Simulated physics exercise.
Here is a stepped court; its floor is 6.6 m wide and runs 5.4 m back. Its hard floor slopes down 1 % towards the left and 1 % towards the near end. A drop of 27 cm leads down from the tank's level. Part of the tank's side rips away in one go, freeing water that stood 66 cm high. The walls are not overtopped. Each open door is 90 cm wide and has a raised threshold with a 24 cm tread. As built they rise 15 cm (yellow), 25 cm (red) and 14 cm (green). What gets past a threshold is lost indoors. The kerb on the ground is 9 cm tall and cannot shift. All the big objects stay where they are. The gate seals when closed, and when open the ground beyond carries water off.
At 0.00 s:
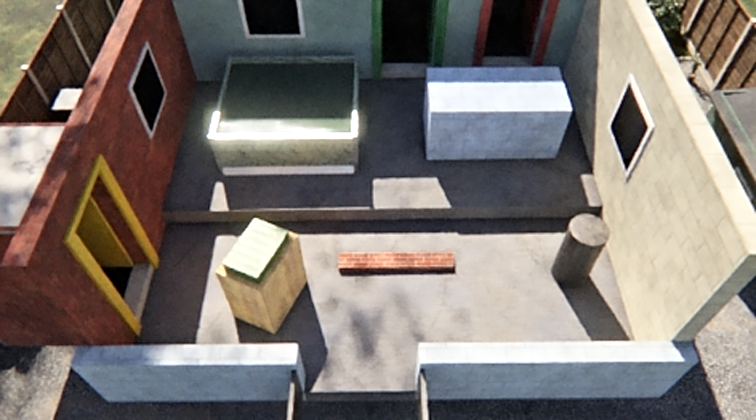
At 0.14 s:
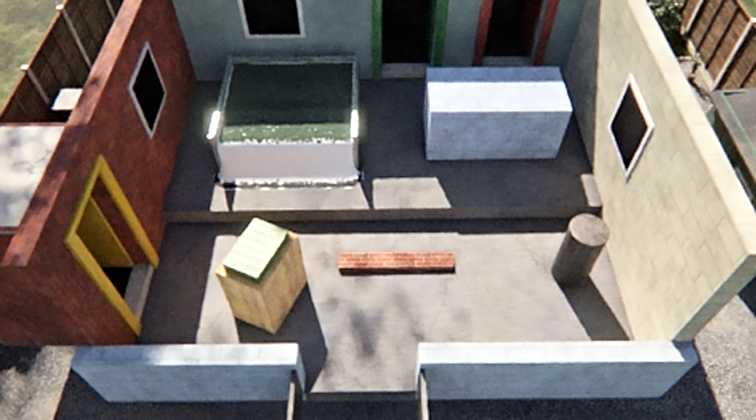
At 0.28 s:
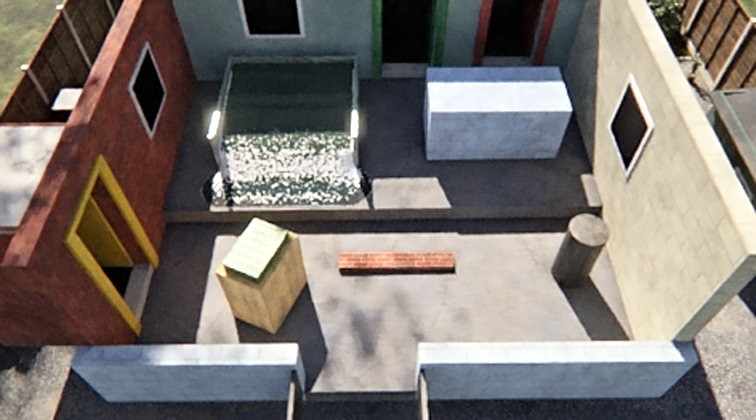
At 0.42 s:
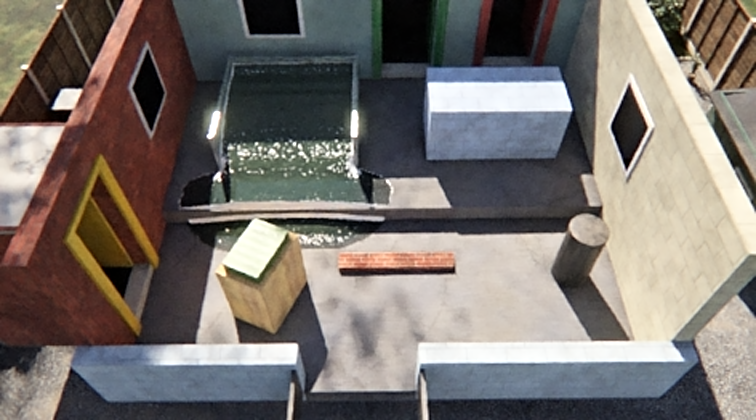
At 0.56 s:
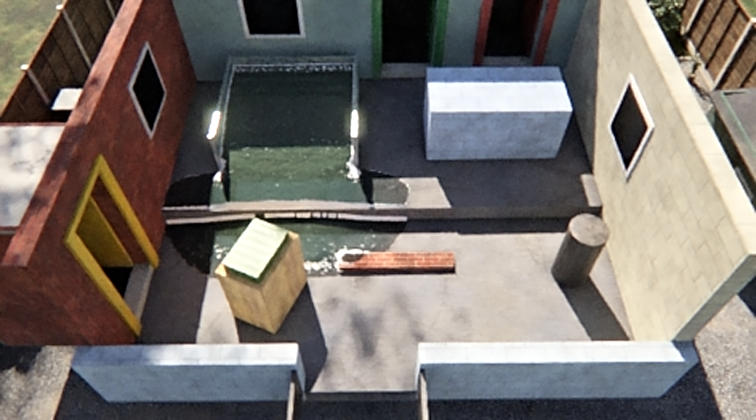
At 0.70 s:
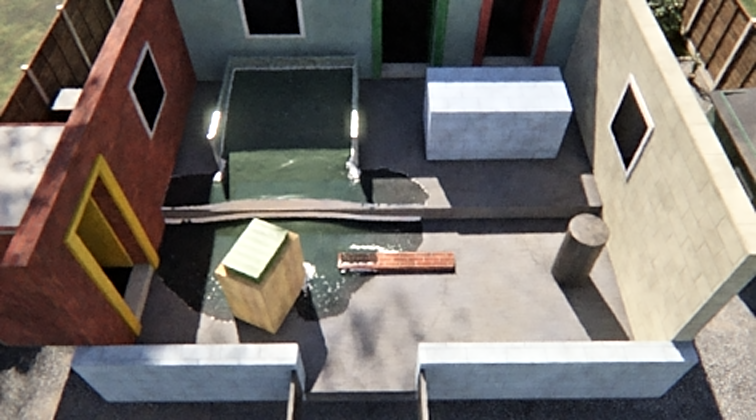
Dark green water bursts from the front of a pale, open-topped tank at the back left of a grey stepped court, seen from a fixed high view. Around it stand a red-brown wall with a yellow doorway, a white block, a green-topped wooden crate, a low brick strip and a grey cylinder. The water foams out, drops over the step, and spreads around the crate and against the bricks.
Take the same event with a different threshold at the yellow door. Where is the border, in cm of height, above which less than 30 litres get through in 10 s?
Some 24 cm above the ground.
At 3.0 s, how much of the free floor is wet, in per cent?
Near 60 per cent is wet.
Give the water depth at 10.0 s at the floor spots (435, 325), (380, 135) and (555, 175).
In that order: 8, 0 and 0 cm.
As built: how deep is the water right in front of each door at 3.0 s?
In cm: Yellow 28, red 0, green 0.
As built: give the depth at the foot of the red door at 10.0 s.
About 0.0 cm.
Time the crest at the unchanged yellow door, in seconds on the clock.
Around 2.6 s.
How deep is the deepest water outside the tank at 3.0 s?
About 32 cm.
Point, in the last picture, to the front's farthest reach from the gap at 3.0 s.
Around (636, 369).
After 1.4 s water covers 40 % of the floor, deepest (54 cm) near (127, 375); 13 cm at the yellow door, 0 litres in over its 15 cm threshold.
After 3.0 s water covers 60 % of the floor, deepest (32 cm) near (140, 324); 28 cm at the yellow door, 63 litres in over its 15 cm threshold.
After 10.0 s water covers 55 % of the floor, deepest (17 cm) near (169, 375); 15 cm at the yellow door, 116 litres in over its 15 cm threshold.
At the yellow door as built, the water arrived by 0.9 s and peaked near 30 cm at 2.6 s.
With a threshold of 19.5 cm, 64 litres would have come in within the 10 s; with 26.5 cm, 21 litres. So under 30 litres takes about 24 cm.
